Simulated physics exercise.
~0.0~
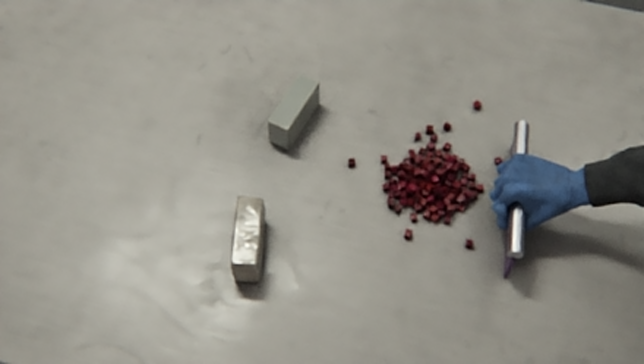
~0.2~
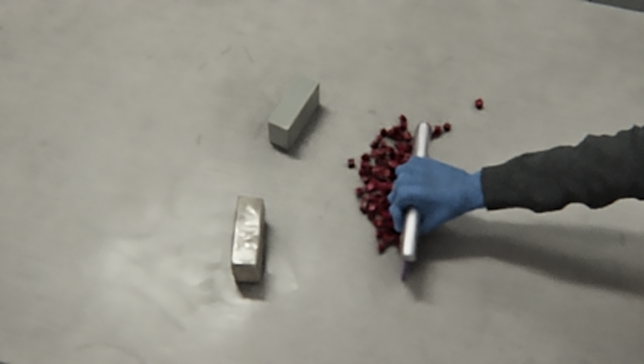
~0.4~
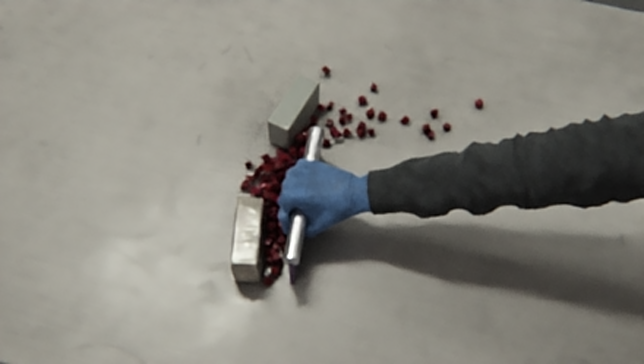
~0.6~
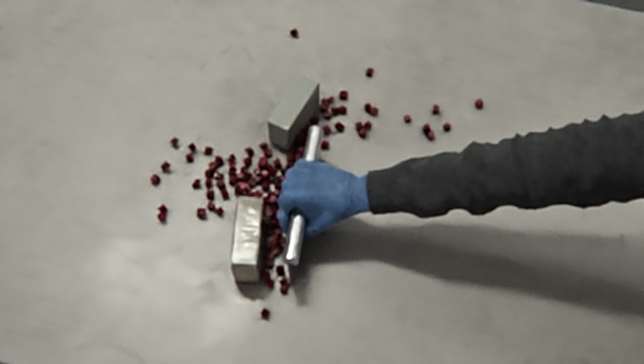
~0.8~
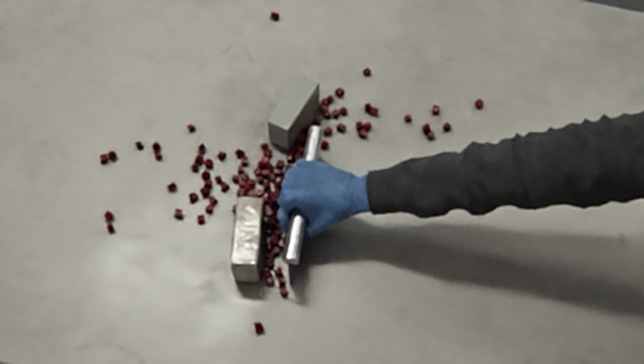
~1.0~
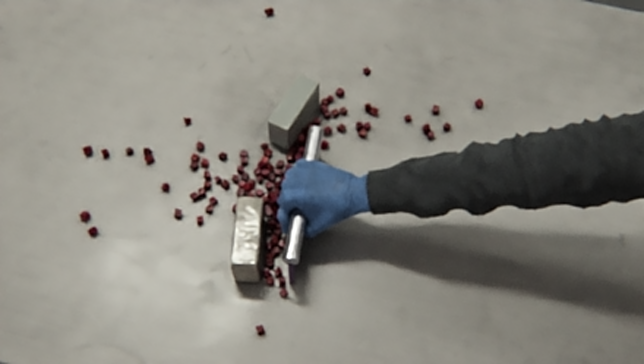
A gloved hand sweeps dark red cubes left against two blocks, some scattering through the gap.
